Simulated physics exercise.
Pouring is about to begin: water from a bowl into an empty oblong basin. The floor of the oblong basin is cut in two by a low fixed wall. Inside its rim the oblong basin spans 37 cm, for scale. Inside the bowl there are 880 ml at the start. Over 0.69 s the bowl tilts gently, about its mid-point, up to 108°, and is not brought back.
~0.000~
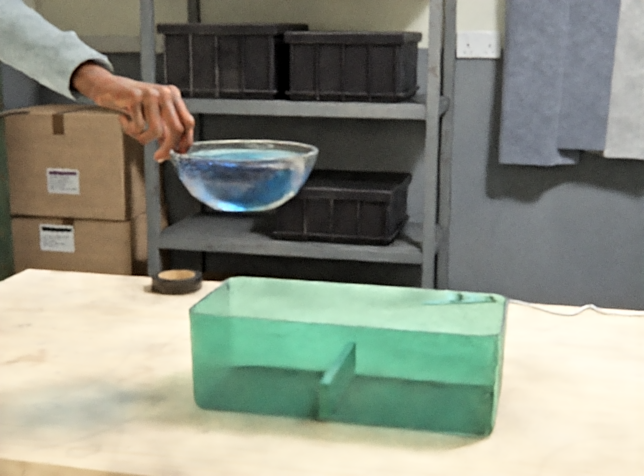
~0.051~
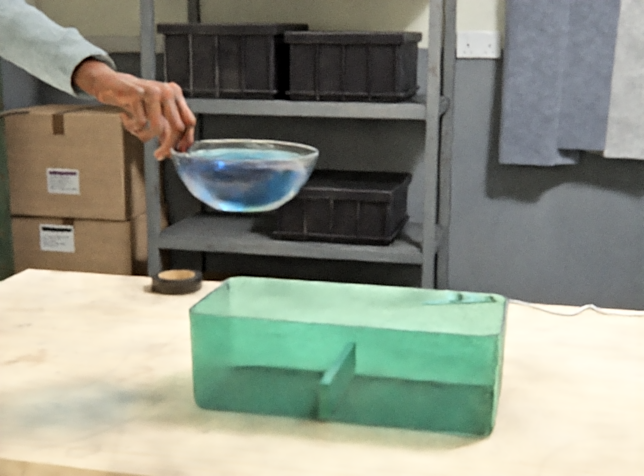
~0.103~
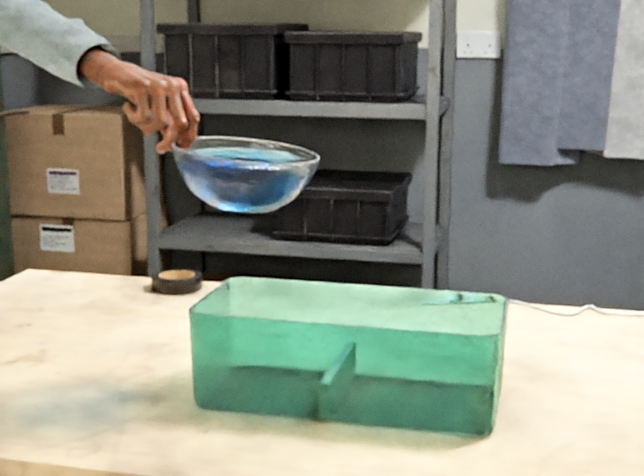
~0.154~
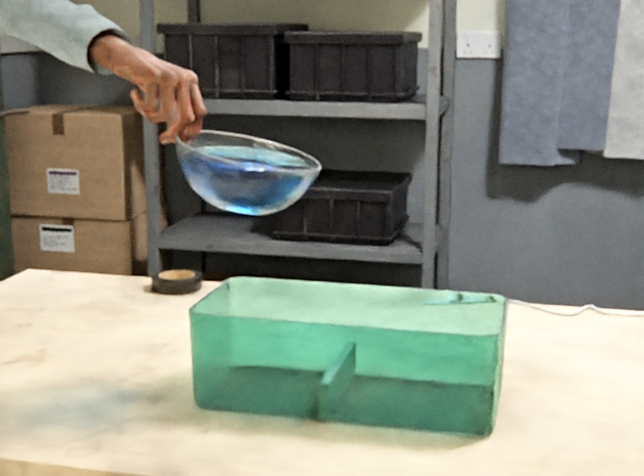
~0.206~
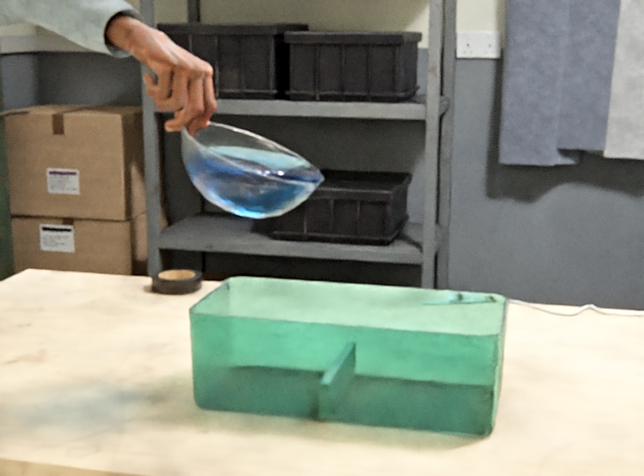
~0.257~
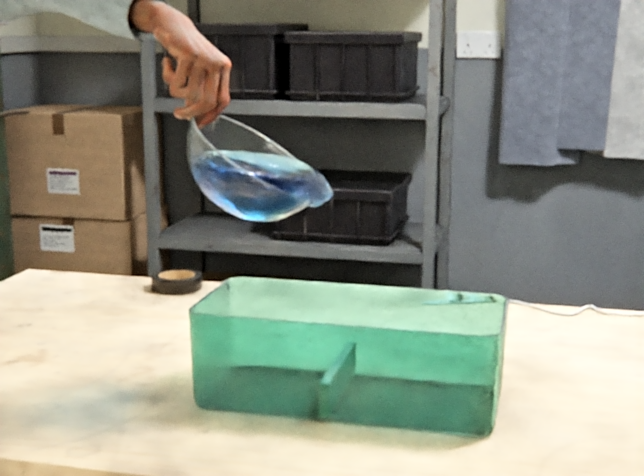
A glass bowl of blue water, held by a hand at its left rim, tilted gradually down to the right above a green divided basin, and the water slid toward its lower edge.
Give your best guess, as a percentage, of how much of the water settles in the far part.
I would say 68 per cent of it settles there.
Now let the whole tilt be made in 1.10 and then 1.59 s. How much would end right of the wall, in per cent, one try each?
75 in a hundred, followed by 80 in a hundred.
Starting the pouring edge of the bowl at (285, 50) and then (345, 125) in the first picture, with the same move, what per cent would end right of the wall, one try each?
Result: 60 per cent, then 80 per cent.
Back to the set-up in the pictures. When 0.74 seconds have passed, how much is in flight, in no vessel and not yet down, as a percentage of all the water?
4 in a hundred, give or take.
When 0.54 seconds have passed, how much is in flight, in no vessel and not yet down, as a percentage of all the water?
Share: Roughly 30 per cent.
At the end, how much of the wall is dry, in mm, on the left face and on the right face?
On the left it's about 34 mm; on the right, about 24 mm.
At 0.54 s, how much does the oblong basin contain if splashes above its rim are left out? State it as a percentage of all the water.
At that time the basin holds about 66 per cent of the liquid.
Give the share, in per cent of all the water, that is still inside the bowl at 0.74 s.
Close to 0 percent of the whole amount.
After 0.54 s the tilt is 95° and 4 per cent is still to pour, 6 is left of the wall and 60 right of it.
After 0.74 s the tilt is 108° and 0 per cent is still to pour, 28 is left of the wall and 68 right of it.
After 0.96 s the tilt is 108° and 0 per cent is still to pour, 30 is left of the wall and 68 right of it.
After 1.19 s the tilt is 108° and 0 per cent is still to pour, 31 is left of the wall and 68 right of it.
In the end 31 per cent lies left of the wall, 68 right of it and 1 outside.
